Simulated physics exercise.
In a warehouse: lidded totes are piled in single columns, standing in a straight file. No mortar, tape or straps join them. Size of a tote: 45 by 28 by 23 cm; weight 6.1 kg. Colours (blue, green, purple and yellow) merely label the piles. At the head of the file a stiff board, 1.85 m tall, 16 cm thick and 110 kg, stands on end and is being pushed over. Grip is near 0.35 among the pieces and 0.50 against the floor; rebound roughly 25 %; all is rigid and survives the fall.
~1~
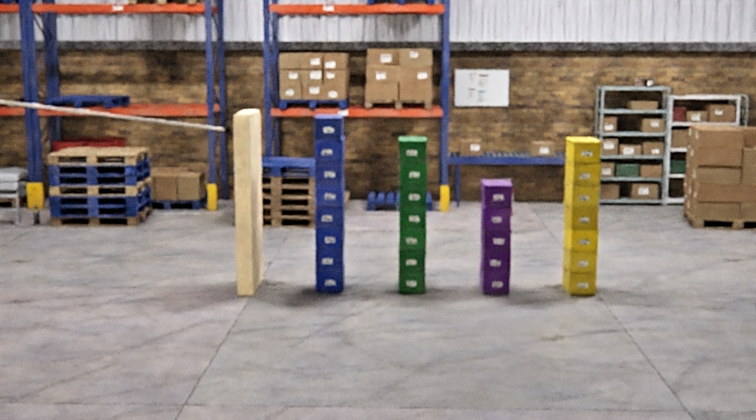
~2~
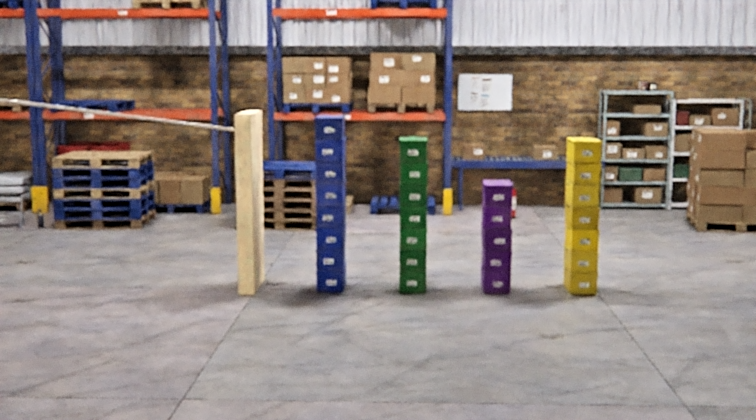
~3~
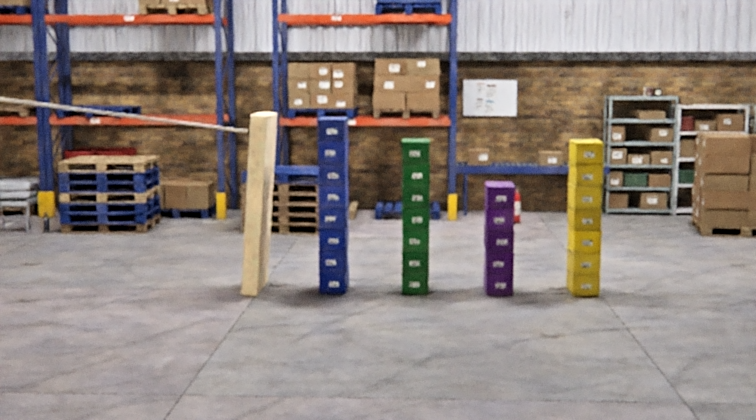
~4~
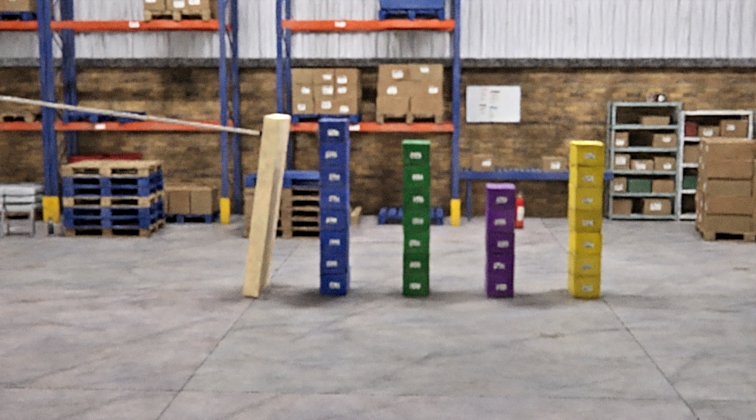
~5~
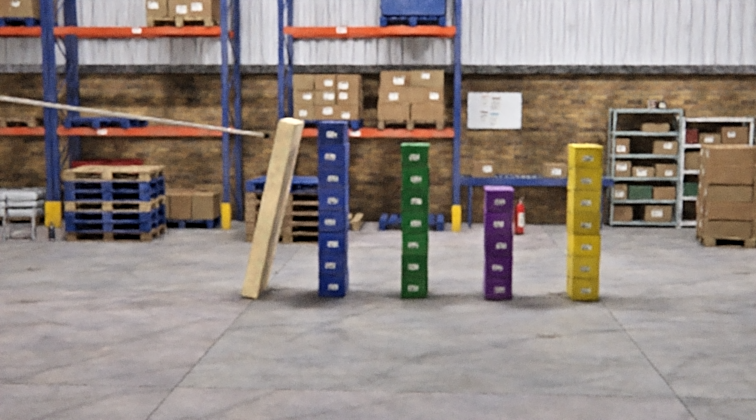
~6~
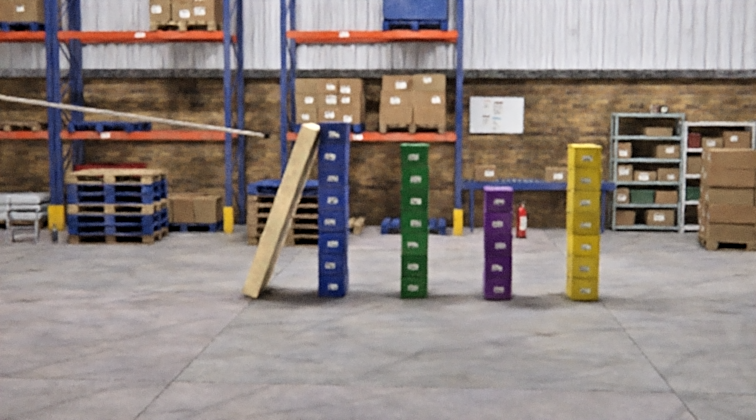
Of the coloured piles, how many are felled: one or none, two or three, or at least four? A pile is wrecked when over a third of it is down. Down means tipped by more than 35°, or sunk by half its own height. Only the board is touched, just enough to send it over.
It takes four or more of them.
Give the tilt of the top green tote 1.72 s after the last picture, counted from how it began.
Roughly 5°.
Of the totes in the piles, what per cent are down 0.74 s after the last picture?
At that moment 20 per cent.
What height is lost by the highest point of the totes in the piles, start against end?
Some 105 cm lower.
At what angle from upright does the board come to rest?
About 90°.
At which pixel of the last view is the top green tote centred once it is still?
Around (579, 241).
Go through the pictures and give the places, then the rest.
In the first picture (each place is the centre of the face we see best; the camera moves round a little), pole end (227, 130) 10 cm short, board 0° from upright; top blue tote (327, 129); top green tote (413, 152); the others all in place.
The second picture shows pole end 1 mm in, board 0° from upright; top green tote (413, 152).
The third picture shows pole end (250, 132) 10 cm in, board 4° from upright; top green tote (416, 153); the others all in place.
The fourth picture shows pole end (261, 134) 20 cm in, board 8° from upright; top green tote (416, 155); the others all in place.
The fifth picture shows pole end (266, 136) 26 cm in, stopped, board 13° from upright; top green tote (415, 157); the others all in place.
The sixth picture shows pole end (266, 136) 26 cm in, stopped, board 20° from upright; top blue tote (332, 134) moved 18 mm; top green tote (414, 156); one has shifted.
Then, 0.74 s later than the last frame, board 60° from upright; 6 of the 27 totes down; top blue tote tilted 47°, 44 cm lower; top green tote tilted 12°, 8 cm lower.
Then, 1.72 s later than the last frame, board 90° from upright; 19 of the 27 totes down; top yellow tote tilted 71°, 32 cm lower; top blue tote tilted 9°, 1.30 m lower.
When it is over, board 90° from upright; 23 of the 27 totes down; top yellow tote on its side; top blue tote on its side. Wrecked, blue, green, purple and yellow. In pixels of the last frame, middles, top yellow tote near (689, 281), top blue tote near (478, 279).
